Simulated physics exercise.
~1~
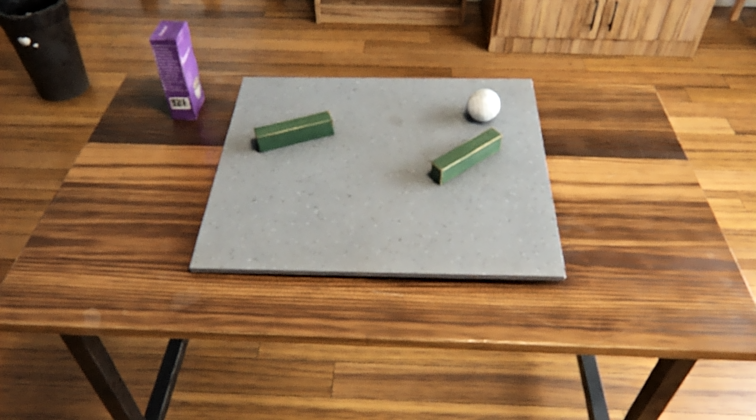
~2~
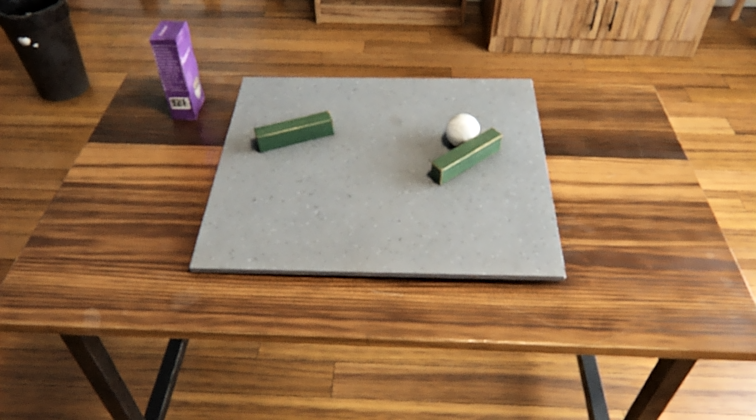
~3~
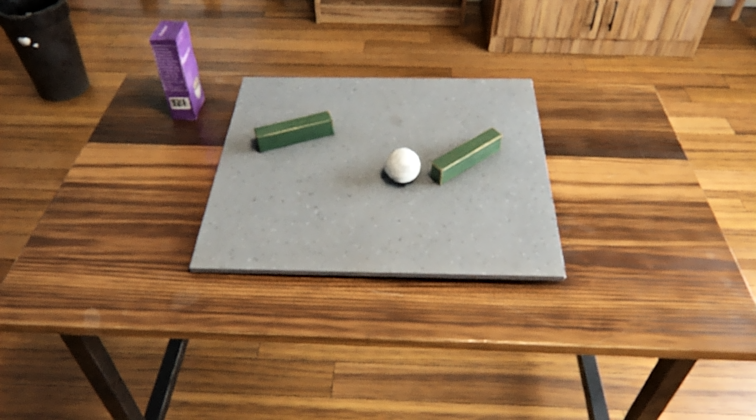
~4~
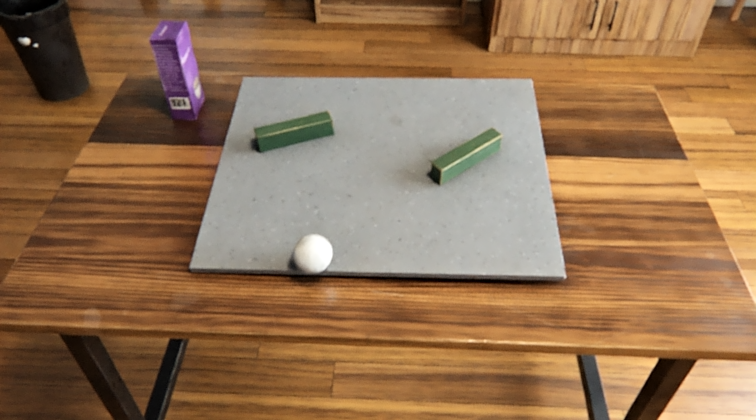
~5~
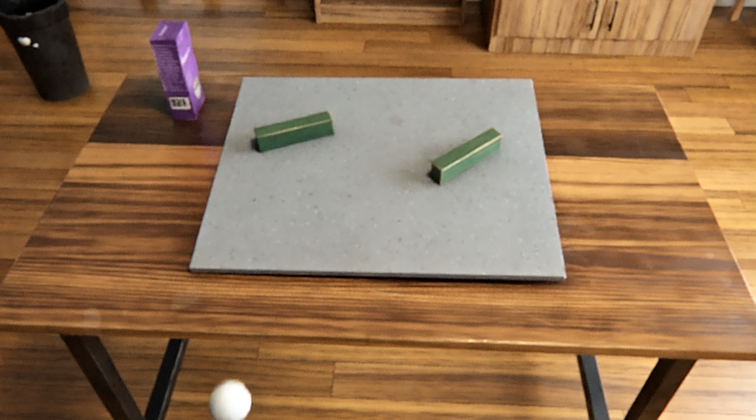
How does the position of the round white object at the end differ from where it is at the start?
At the start it sits near the far right corner of the grey board, above the right green block. By the end it is off the board, below the table's near edge and left of the middle.
